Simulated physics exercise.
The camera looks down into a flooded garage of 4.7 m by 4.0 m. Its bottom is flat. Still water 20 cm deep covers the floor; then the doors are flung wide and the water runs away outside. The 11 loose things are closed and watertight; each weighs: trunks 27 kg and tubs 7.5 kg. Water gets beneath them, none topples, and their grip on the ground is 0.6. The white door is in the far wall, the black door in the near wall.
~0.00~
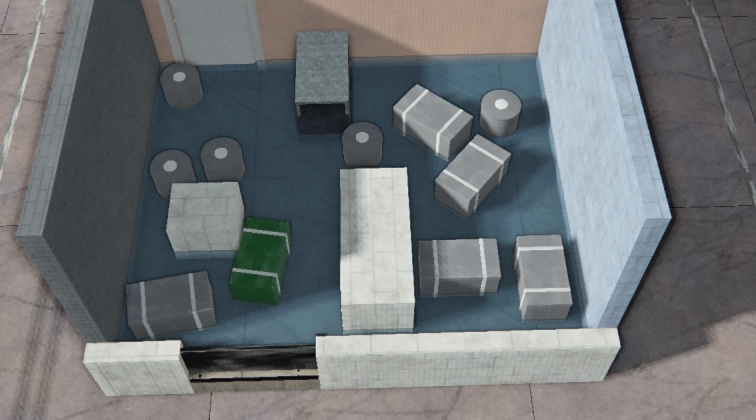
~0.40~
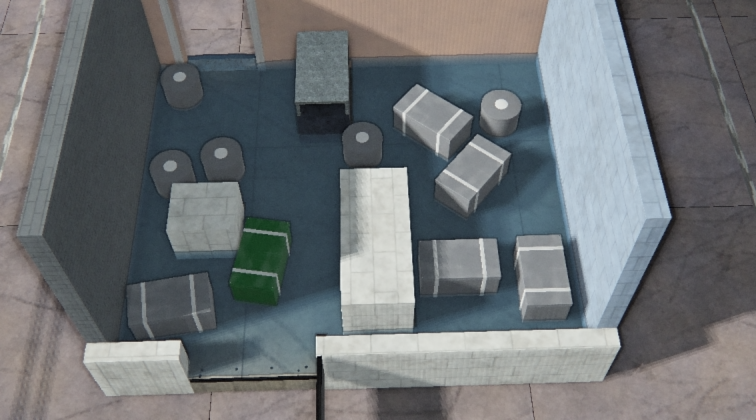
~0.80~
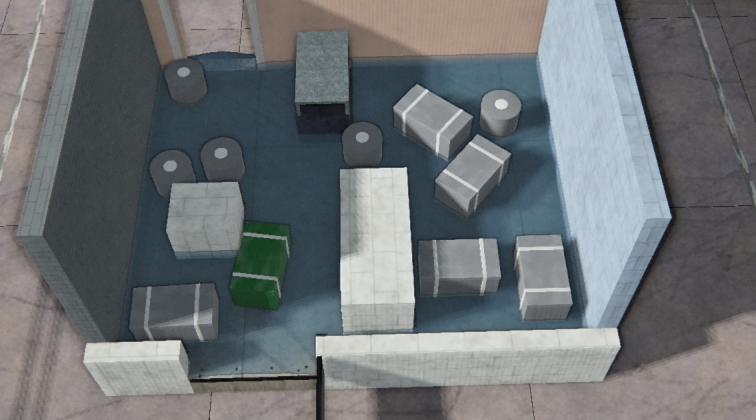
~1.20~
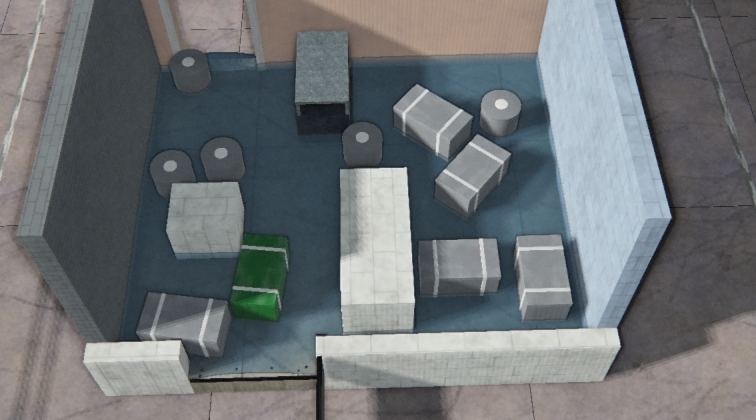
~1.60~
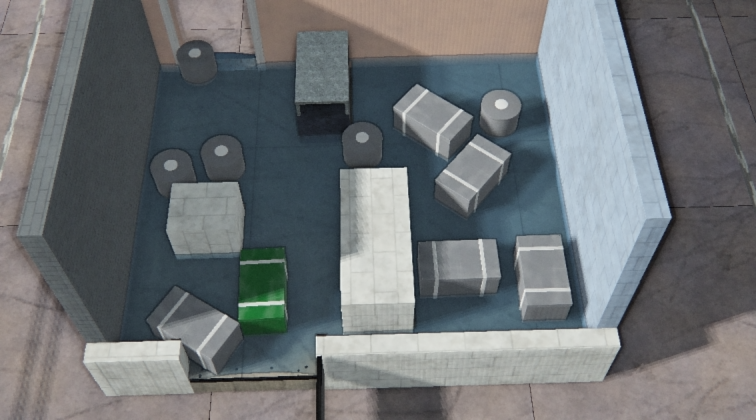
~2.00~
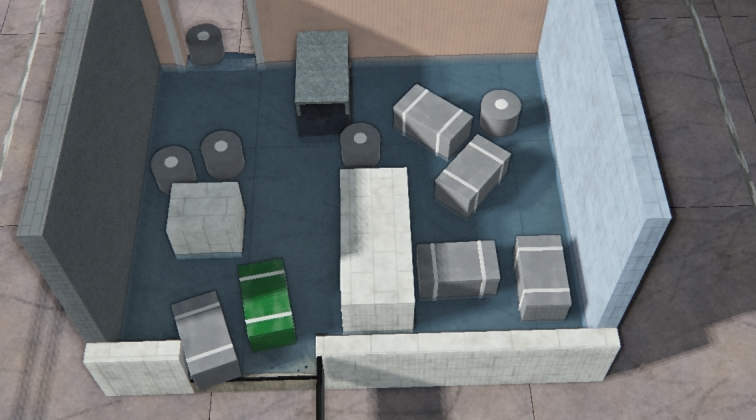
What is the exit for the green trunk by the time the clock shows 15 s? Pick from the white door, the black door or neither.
Green trunk: Black doorway.
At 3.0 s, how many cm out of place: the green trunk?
Roughly 100 cm by then.
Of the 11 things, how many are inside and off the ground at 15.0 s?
At that moment 4.
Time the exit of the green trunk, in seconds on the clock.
At about 3.0 s.
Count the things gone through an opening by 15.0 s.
6 of them.
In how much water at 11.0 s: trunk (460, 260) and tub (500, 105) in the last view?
Roughly 10 and 11 cm.
After 3.0 s the green trunk is near (277, 352), 1.1 m from its start, afloat; 2 of 11 are out; 9 afloat.
After 6.8 s the green trunk has gone out by the black door; 3 of 11 are out; 8 afloat.
After 11.0 s the green trunk has gone out by the black door; 5 of 11 are out; 6 afloat.
After 15.0 s the green trunk has gone out by the black door; 6 of 11 are out; 4 afloat.
